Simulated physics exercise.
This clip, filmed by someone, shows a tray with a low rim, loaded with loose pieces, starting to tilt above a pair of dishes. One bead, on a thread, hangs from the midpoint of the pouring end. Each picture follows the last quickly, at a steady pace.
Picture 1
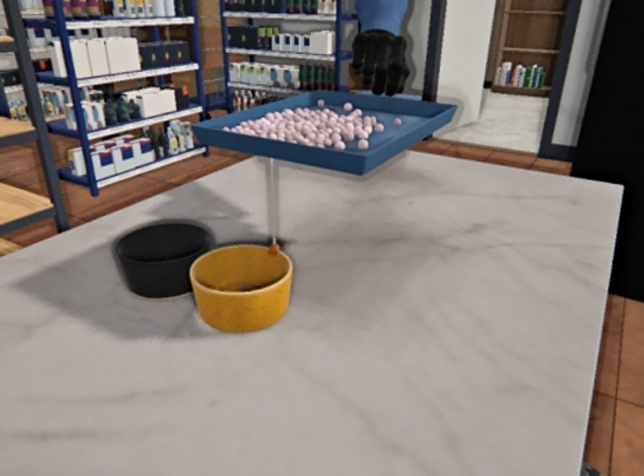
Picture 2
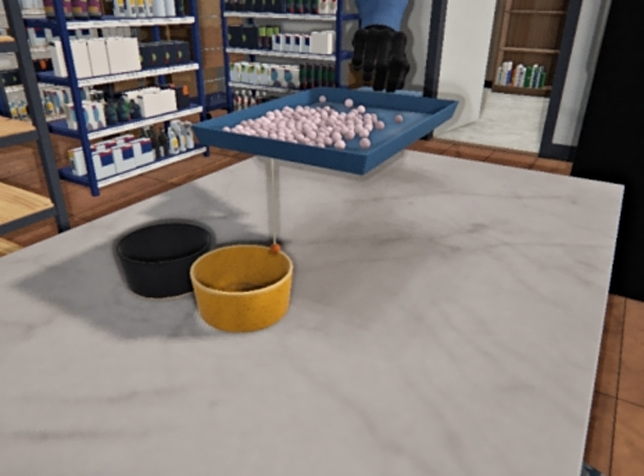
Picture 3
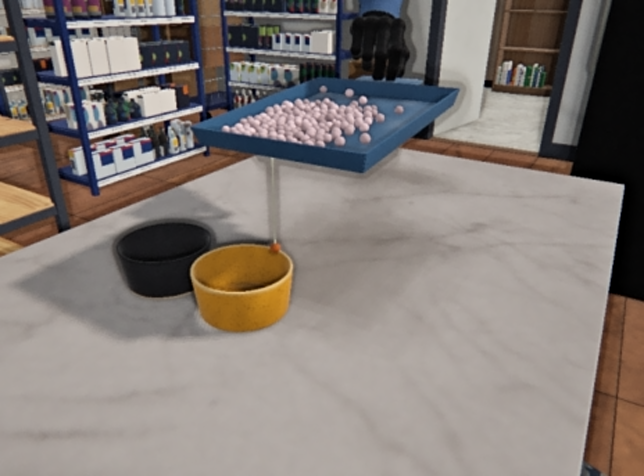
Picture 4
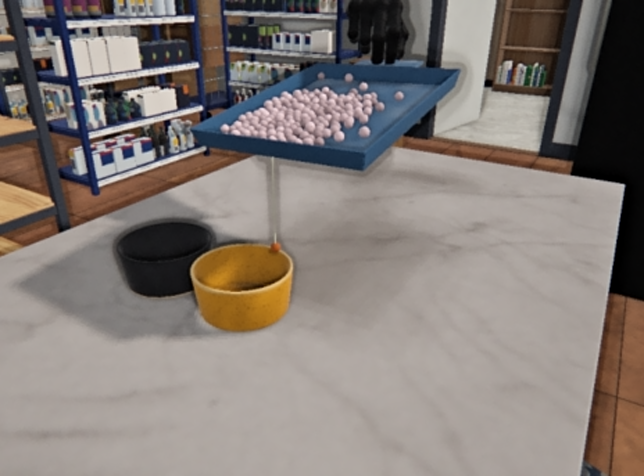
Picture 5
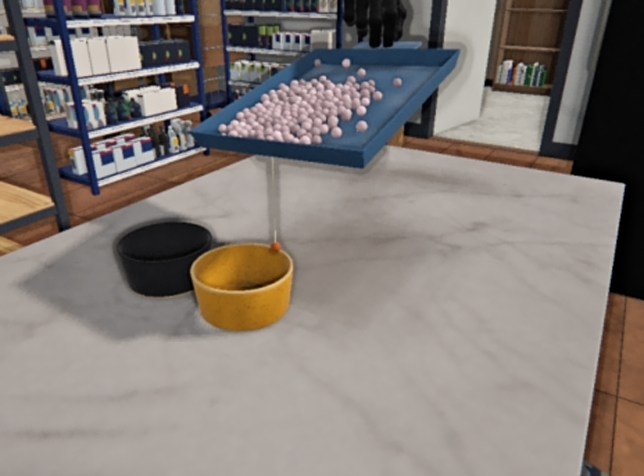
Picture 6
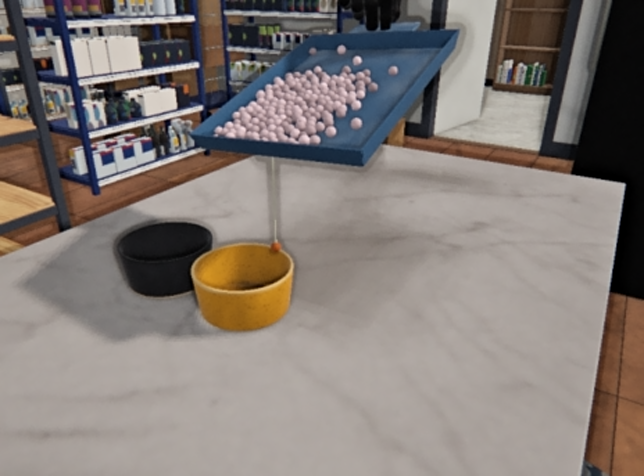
A blue tray of pale pink beads tilts gradually above two bowls, its far side rising.
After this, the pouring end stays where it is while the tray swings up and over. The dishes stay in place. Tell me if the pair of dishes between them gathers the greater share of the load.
The dishes will keep most of it.
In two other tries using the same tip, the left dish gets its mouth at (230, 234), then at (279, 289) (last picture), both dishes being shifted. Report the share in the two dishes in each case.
Close to 10 in a hundred, then close to 20 in a hundred.
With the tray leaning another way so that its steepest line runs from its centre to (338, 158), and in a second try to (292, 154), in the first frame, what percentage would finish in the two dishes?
In order, 0 in a hundred and 40 in a hundred.
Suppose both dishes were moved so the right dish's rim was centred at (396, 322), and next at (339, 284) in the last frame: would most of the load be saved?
With the first shift the pair saves less than a half; with the second, less than a half.
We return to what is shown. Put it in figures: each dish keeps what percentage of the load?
Left dish: 30 per cent; right dish: 40 per cent.
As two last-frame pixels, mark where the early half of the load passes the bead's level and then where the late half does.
Close to (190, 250), then close to (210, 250).
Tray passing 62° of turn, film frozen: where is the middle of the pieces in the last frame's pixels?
I'd put the middle of the pieces at roughly (239, 129).
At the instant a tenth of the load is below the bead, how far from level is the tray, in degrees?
A tilt of roughly 75°.
Soon, tray tipped steeply; nearly all on the tray; a stray few in the right dish; a stray few in the left dish; a small part in the air.
A while on, tray tipped right over; a small part on the tray; about a third in the right dish; about a quarter in the left dish; a small part outside both; a small part in the air.
Towards the end, tray tipped past a quarter turn; about half in the right dish; about a third in the left dish; about a quarter outside both.
Finally, tray tipped past a quarter turn; about half in the right dish; about a third in the left dish; about a quarter outside both.
